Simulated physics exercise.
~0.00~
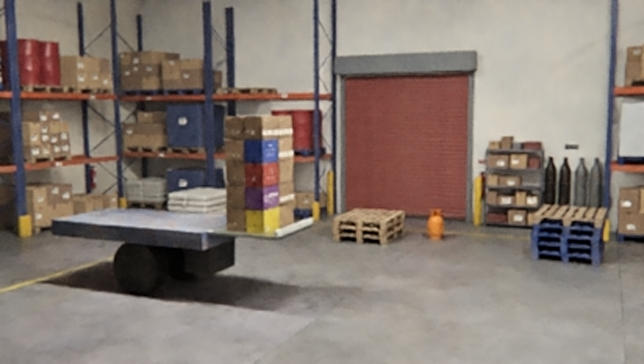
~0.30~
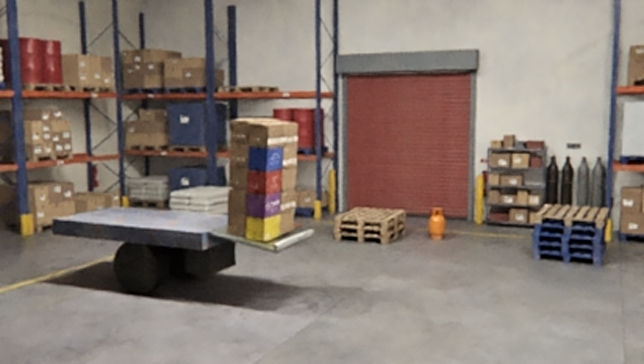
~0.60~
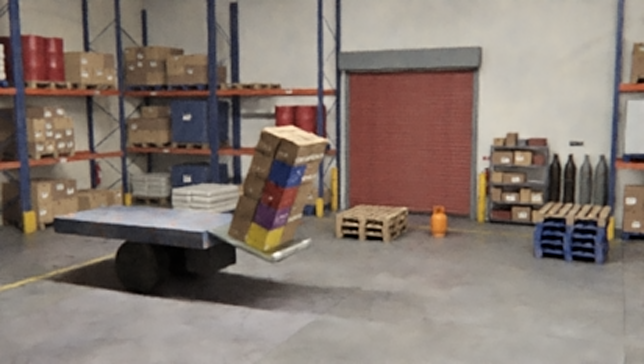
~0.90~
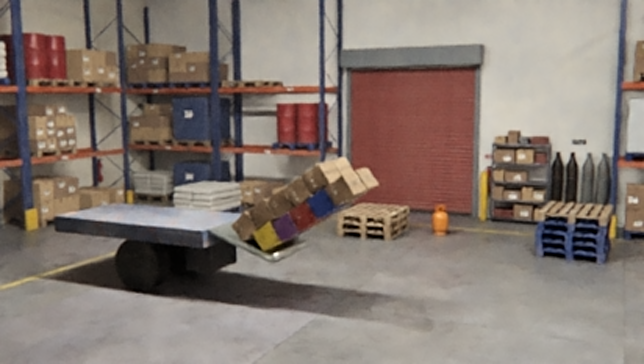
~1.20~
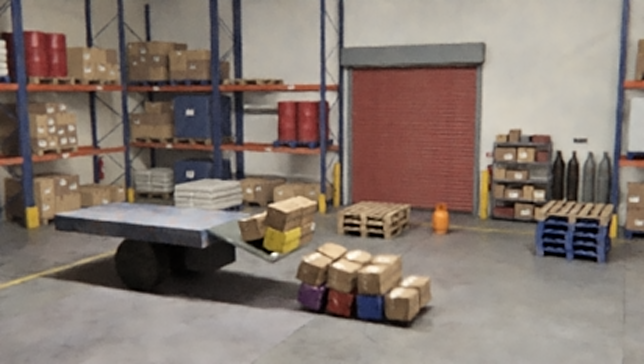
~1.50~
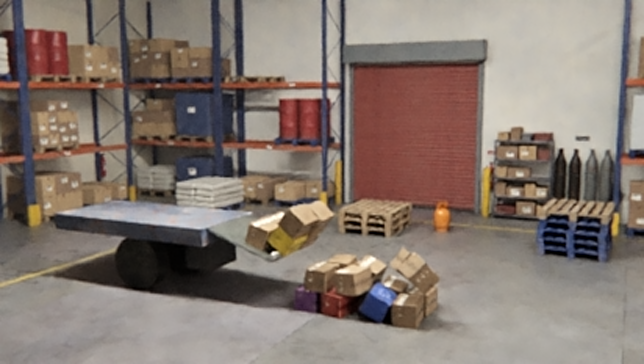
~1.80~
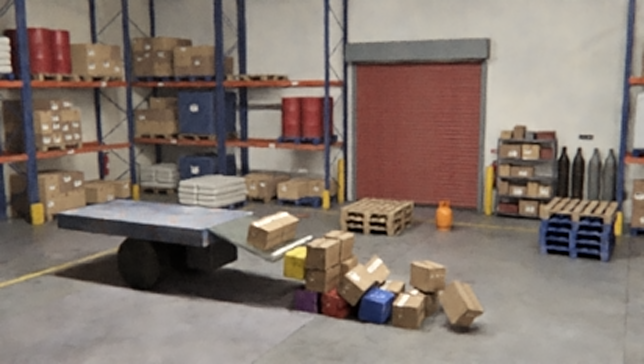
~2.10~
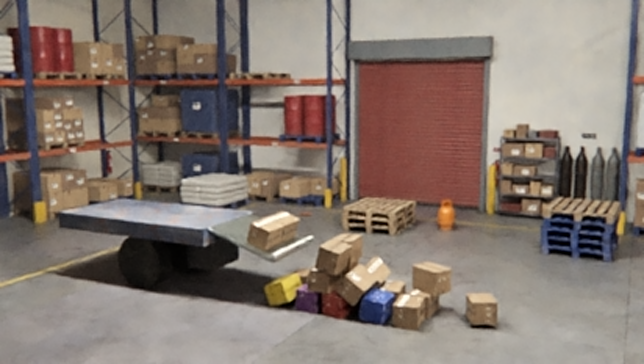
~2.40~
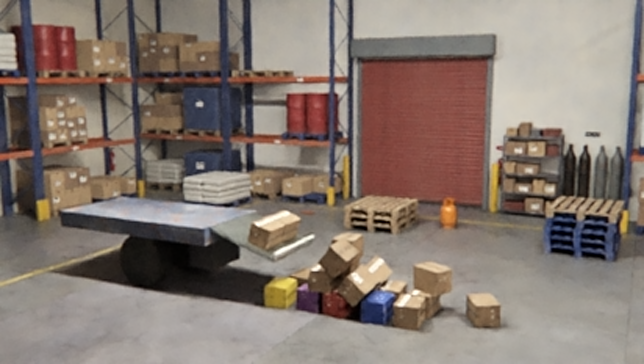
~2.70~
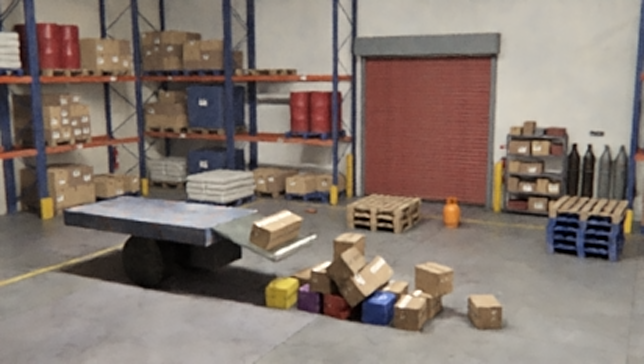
In the video, a stack of brown and coloured cartons stands on a flap behind a flat-bed in a warehouse; the flap droops, the stack leans right and topples, and the cartons end in a heap on the floor, yellow one included, while a brown carton stays on the flap.
